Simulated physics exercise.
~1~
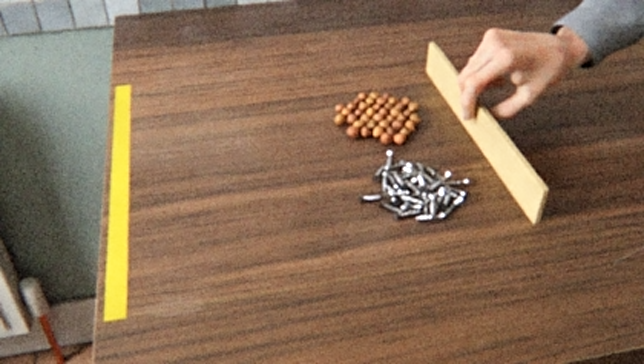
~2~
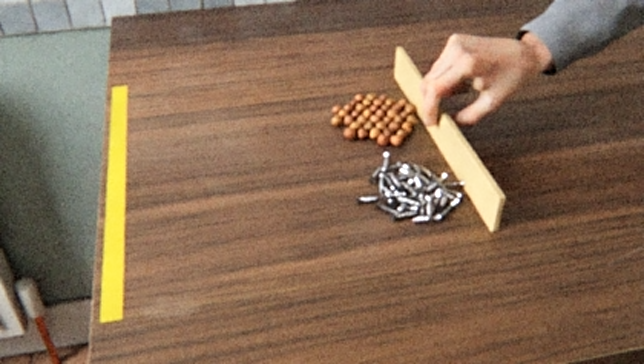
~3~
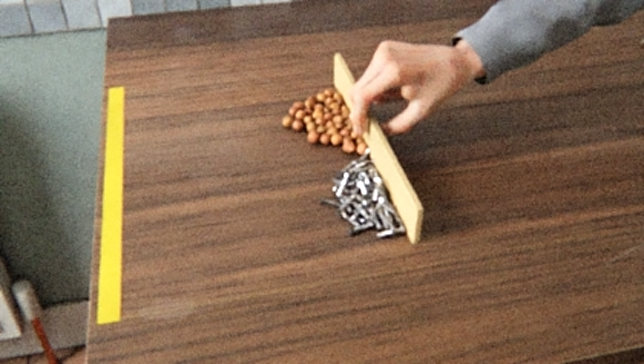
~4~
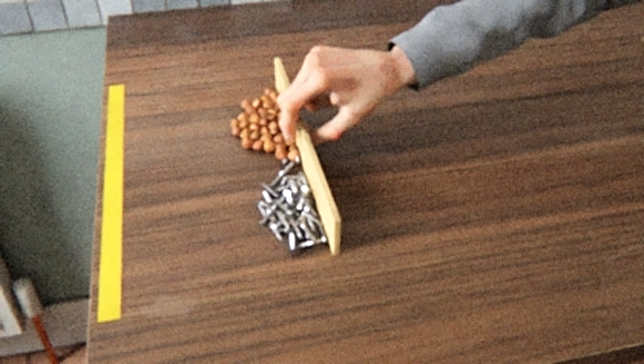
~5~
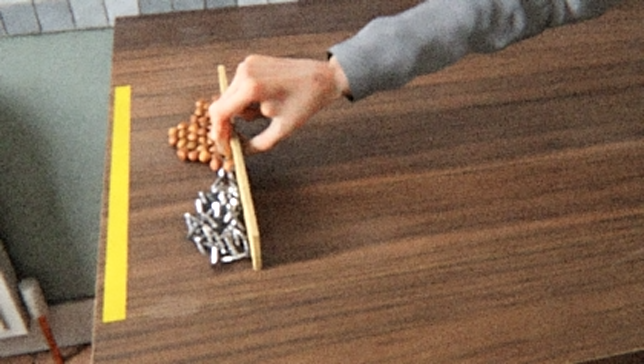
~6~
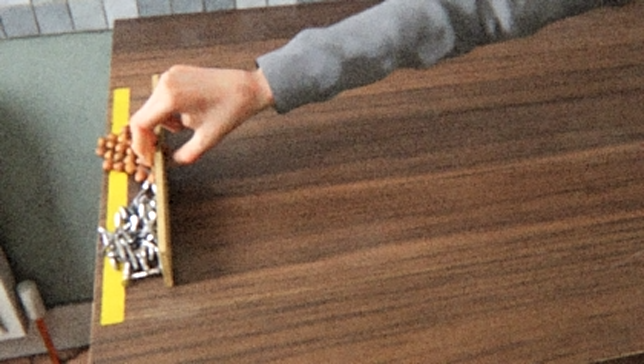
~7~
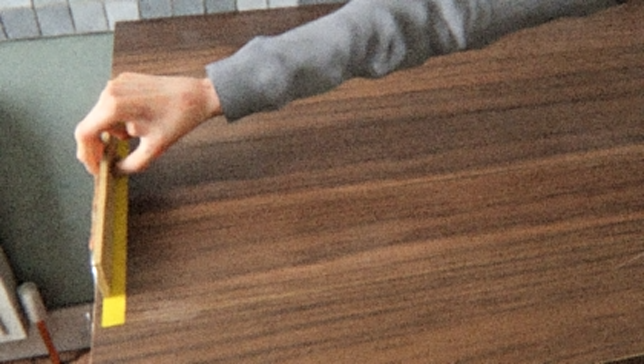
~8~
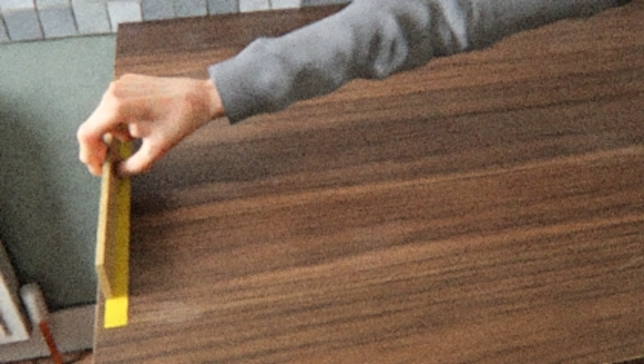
On a dark wood-grain tabletop, a hand in a grey sleeve slides an upright pale strip leftward, pushing a cluster of brown beads and a heap of small silvery pieces across the yellow tape and over the left edge, then holds the strip still at the tape.
